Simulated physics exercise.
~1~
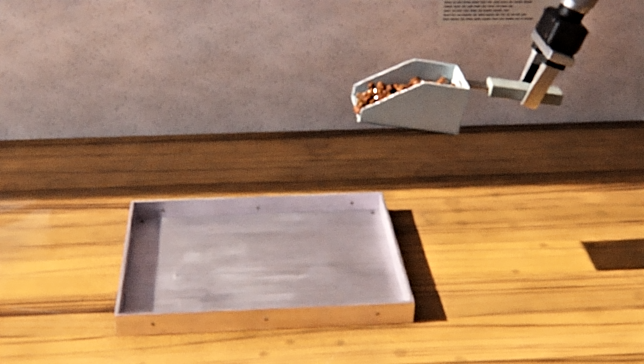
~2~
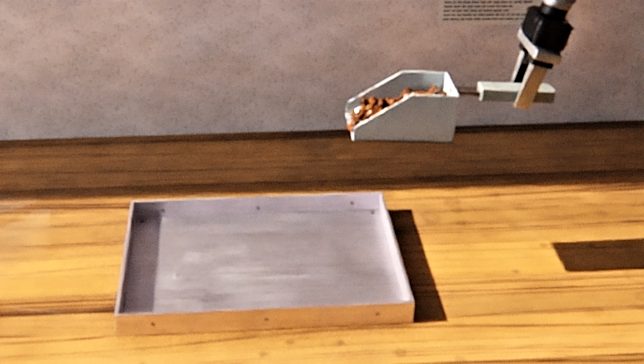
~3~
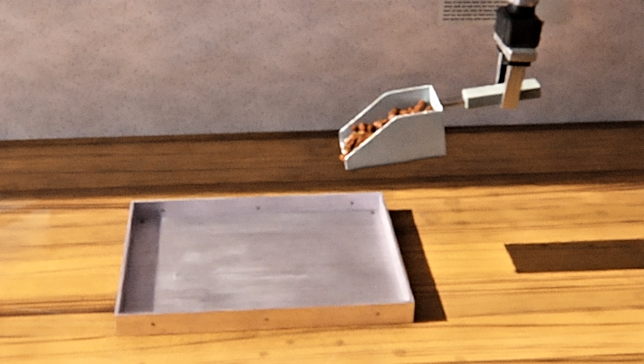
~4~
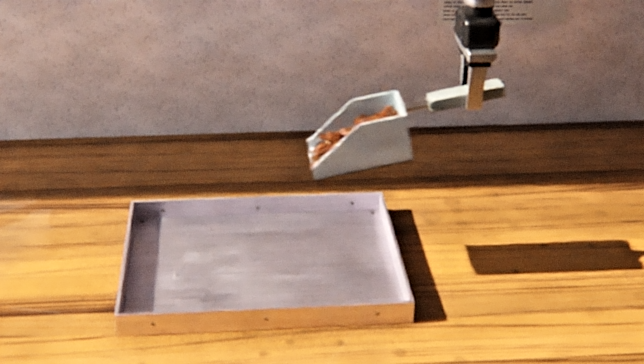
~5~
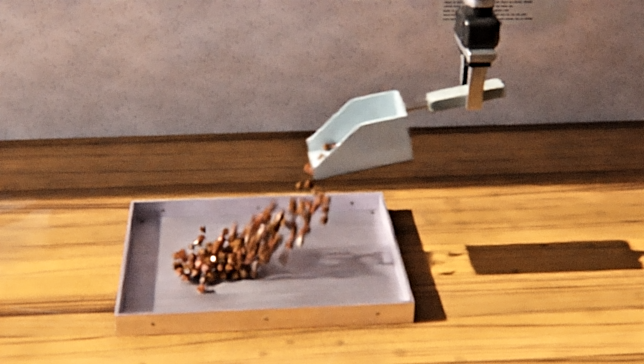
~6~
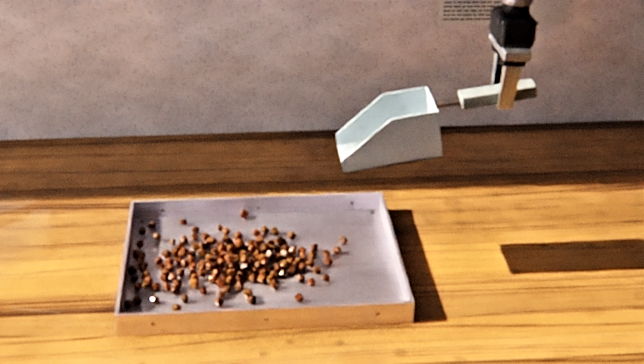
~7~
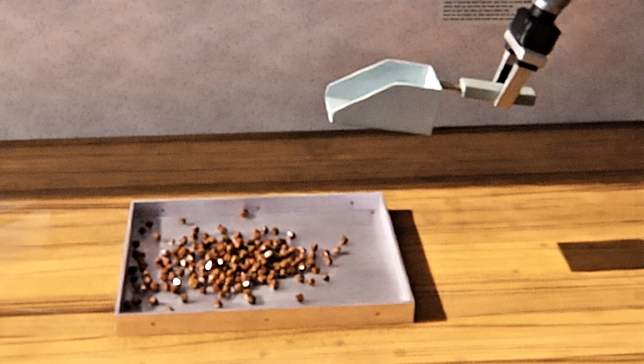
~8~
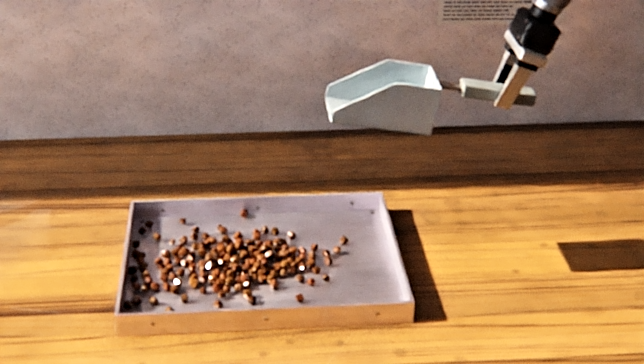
Robot arm moving a pellet-filled scoop left and tipping it over a metal tray, then drawing back empty, pellets left scattered below.
